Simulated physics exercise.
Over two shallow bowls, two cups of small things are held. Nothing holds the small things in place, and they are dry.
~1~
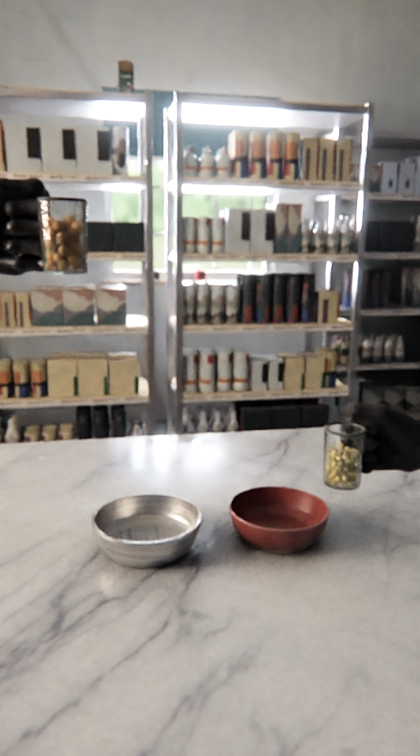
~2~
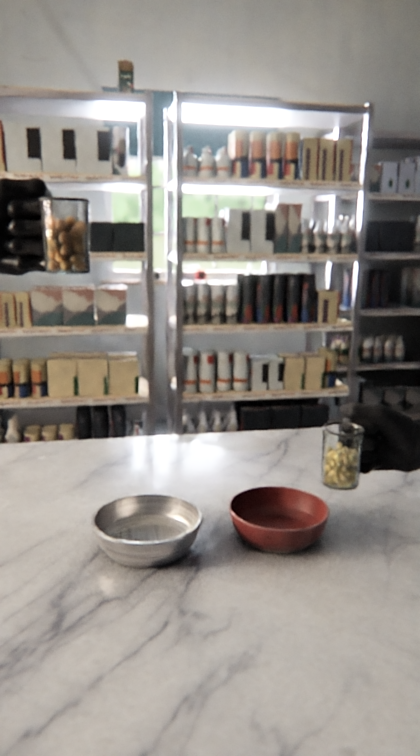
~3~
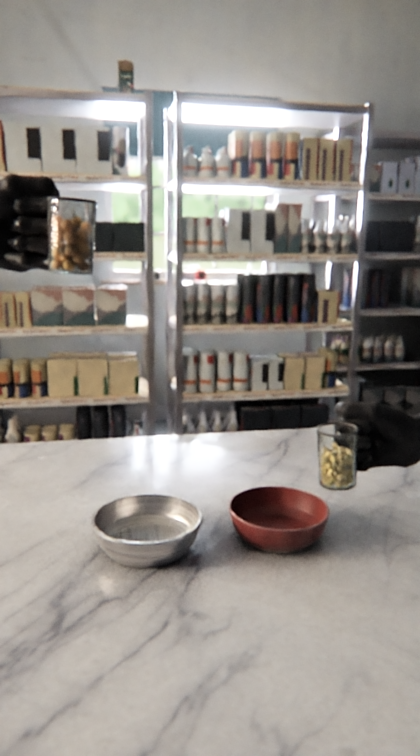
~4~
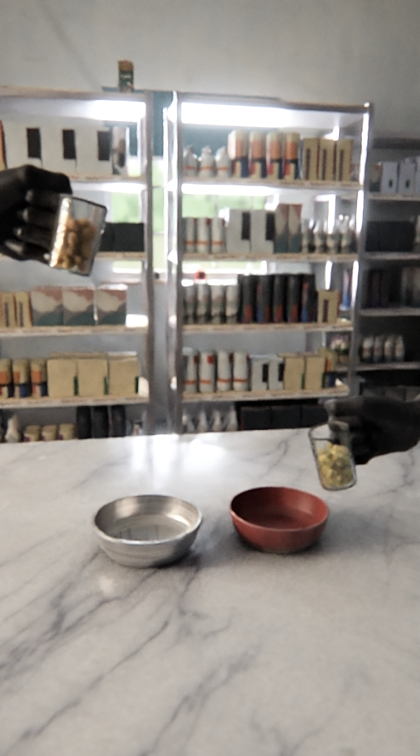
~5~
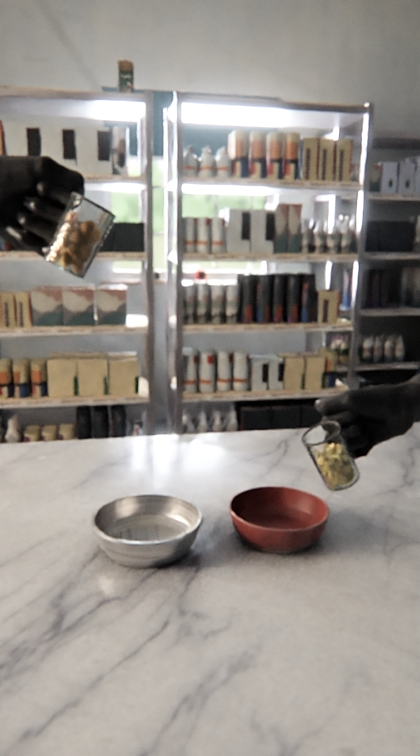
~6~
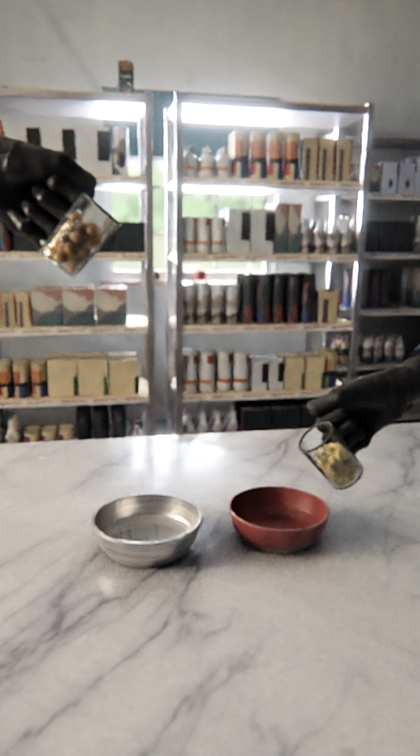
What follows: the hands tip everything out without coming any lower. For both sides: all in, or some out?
Well, the left one has a few land outside and the right one gets every bit.
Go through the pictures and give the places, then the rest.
Left dish at (152, 546), empty; left cup at (64, 237), holding round wooden beads, high above its dish; right dish at (295, 533), empty; right cup at (343, 456), holding soya beans, just above its dish, in the first frame.
Left cup at (67, 237), upright; right cup at (342, 456), upright, in the second frame.
Left cup at (72, 237), tipped 4°; right cup at (338, 456), tipped 4°, in the third frame.
Left cup at (77, 237), tipped 15°; right cup at (334, 457), tipped 15°, in the fourth frame.
Left cup at (79, 237), tipped 28°; right cup at (332, 457), tipped 28°, in the fifth frame.
Left dish at (152, 546); left cup at (79, 237), tipped 40°; right dish at (295, 533); right cup at (332, 457), tipped 40°, in the sixth frame.
Then, 0.22 s past the last view, left, all still in the cup; right, all still in the cup.
Then, 0.51 s past the last view, left, all still in the cup; right, all still in the cup.
Then, 0.81 s past the last view, left, about two thirds still in the cup, about a third in the air; right, about two thirds still in the cup, about a quarter in the dish, a small part in the air.
Finally, left, about half in the dish, about half outside the dish; right, all in the dish, none outside the dish.
